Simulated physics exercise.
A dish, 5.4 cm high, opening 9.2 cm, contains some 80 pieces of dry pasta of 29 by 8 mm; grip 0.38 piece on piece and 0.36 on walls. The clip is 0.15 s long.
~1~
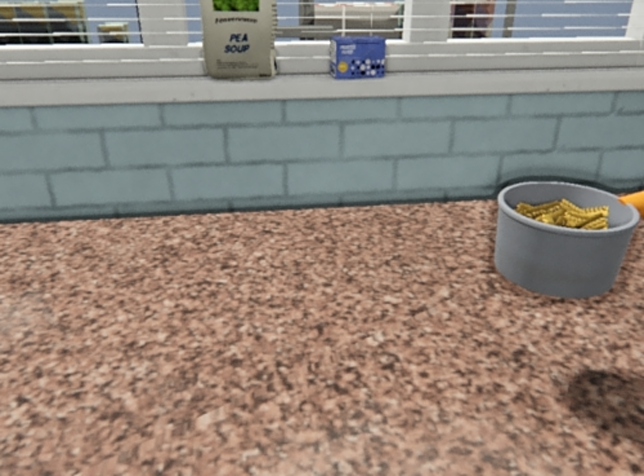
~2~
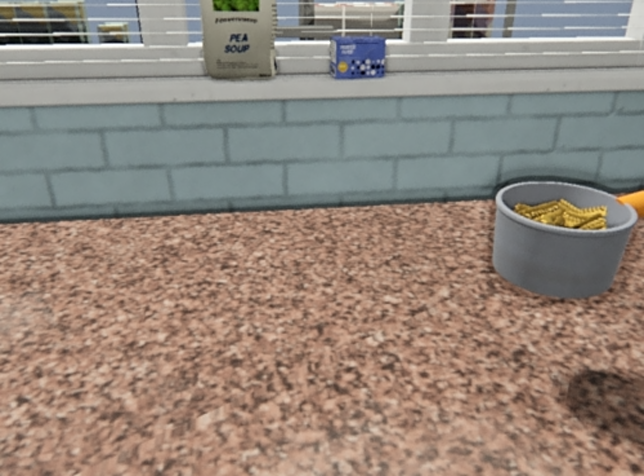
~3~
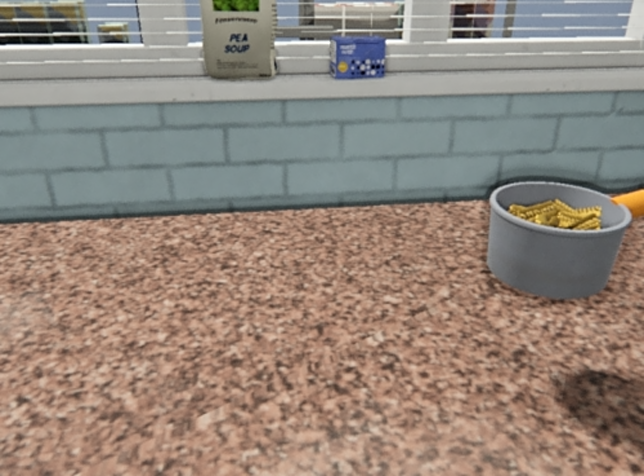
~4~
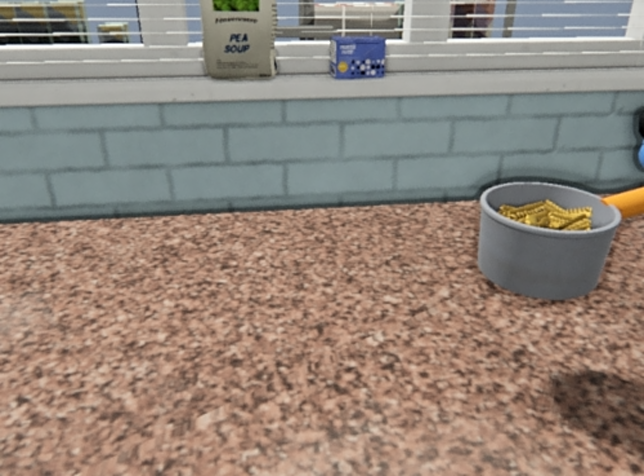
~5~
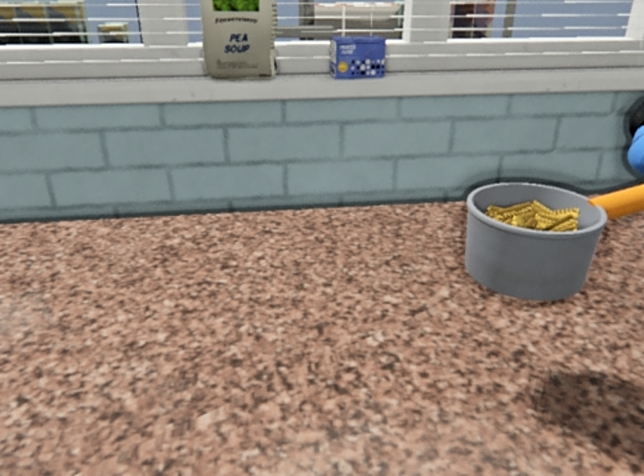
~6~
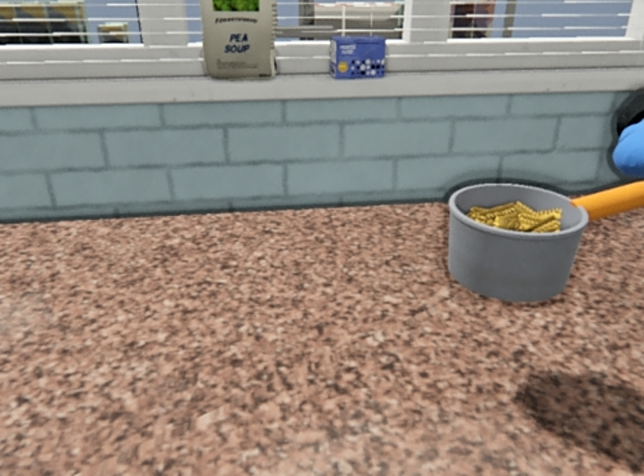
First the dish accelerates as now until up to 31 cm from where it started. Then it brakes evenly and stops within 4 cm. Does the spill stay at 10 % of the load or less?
Yes.
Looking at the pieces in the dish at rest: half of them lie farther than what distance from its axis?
3.0 cm or so.
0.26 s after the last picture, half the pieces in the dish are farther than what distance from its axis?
I'd say some 3.0 cm.
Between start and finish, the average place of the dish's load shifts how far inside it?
Around 0.5 cm.
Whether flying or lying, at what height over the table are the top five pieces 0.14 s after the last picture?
15 cm.
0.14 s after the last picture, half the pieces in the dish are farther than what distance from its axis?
Distance: Roughly 3.0 centimetres.
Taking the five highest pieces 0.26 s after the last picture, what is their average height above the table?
Around 15 centimetres.
Then, 0.14 s after the last picture, tilt 0 degrees; dish 100 %; middle of all pieces near (367, 255).
Then, 0.26 s after the last picture, tilt 0 degrees; dish 100 %; middle of all pieces near (162, 268).
Then, 0.37 s after the last picture, tilt 0 degrees; dish 100 %; middle of all pieces near (63, 270).
Then, 0.47 s after the last picture, tilt 0 degrees; dish 100 %; middle of all pieces near (66, 273).
In the end, dish 100 %.
